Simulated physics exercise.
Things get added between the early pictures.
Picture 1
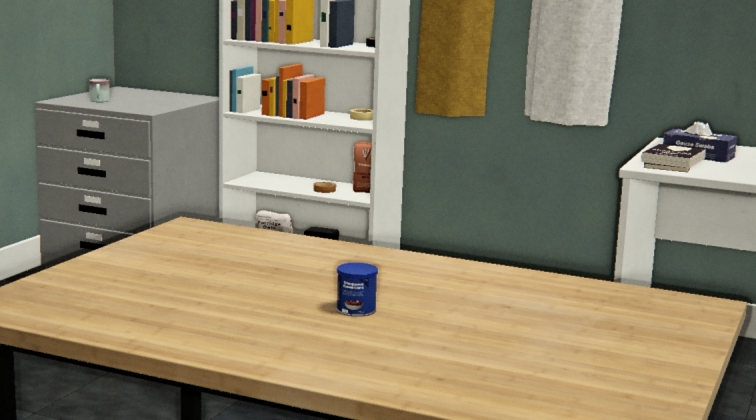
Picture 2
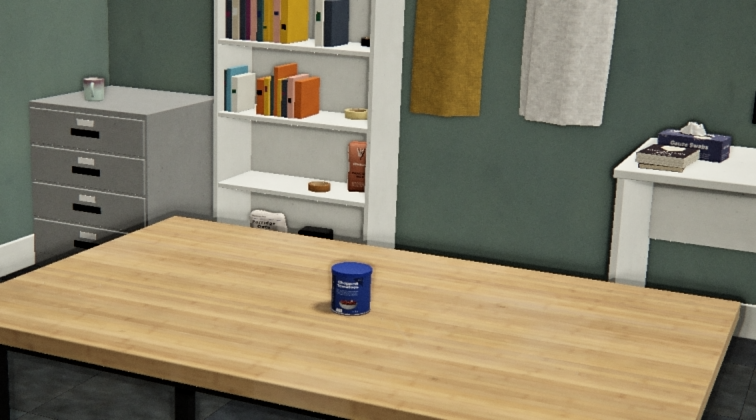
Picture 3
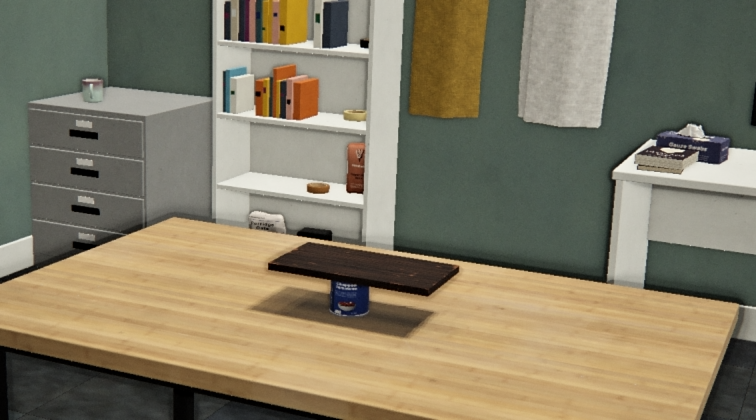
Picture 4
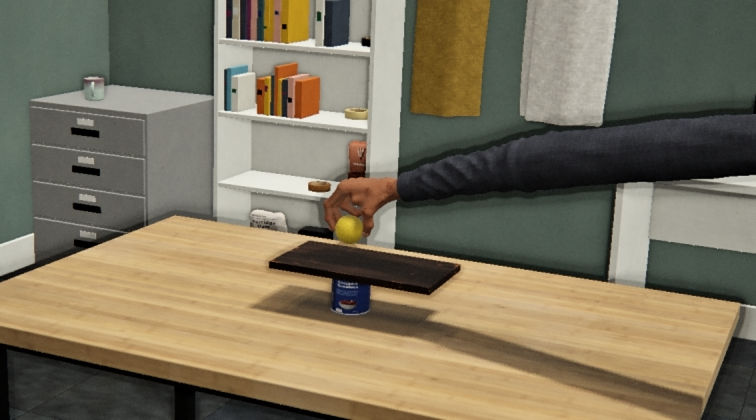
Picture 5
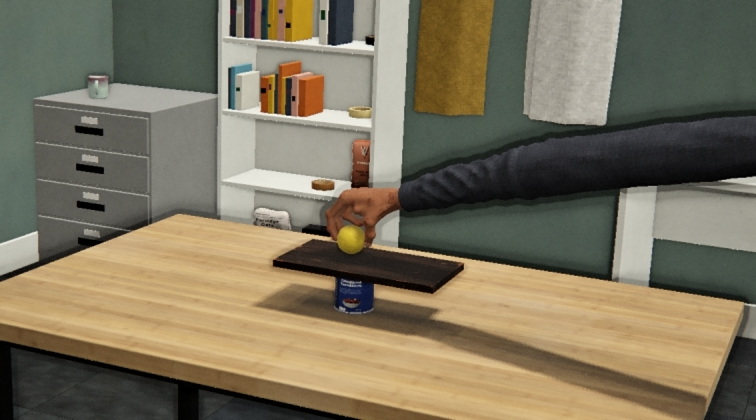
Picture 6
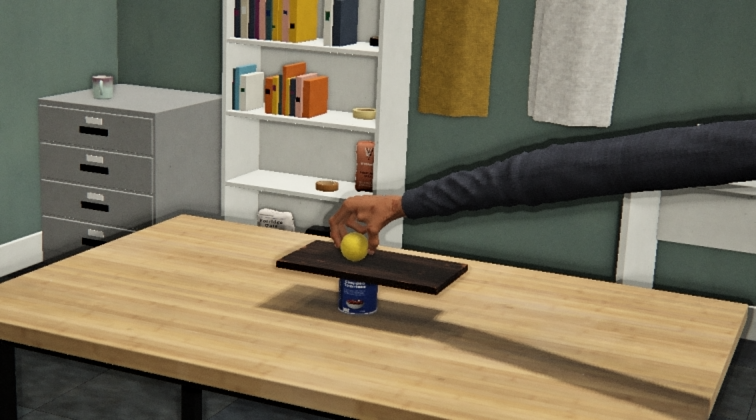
A black board appears on a blue can, and a hand lowers a yellow lemon onto it.
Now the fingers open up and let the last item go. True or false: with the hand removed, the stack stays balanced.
True.
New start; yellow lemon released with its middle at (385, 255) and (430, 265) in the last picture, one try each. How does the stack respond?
Result of try one is that it stays stable, and of try two that it tips over.
Then, 0.20 s on from there, no change.
Then, 0.50 s on from there, yellow lemon resting near (355, 247).
In the end, all 3 unmoved. At the end, from the last picture's camera, yellow lemon near (355, 247). The stack keeps its balance.
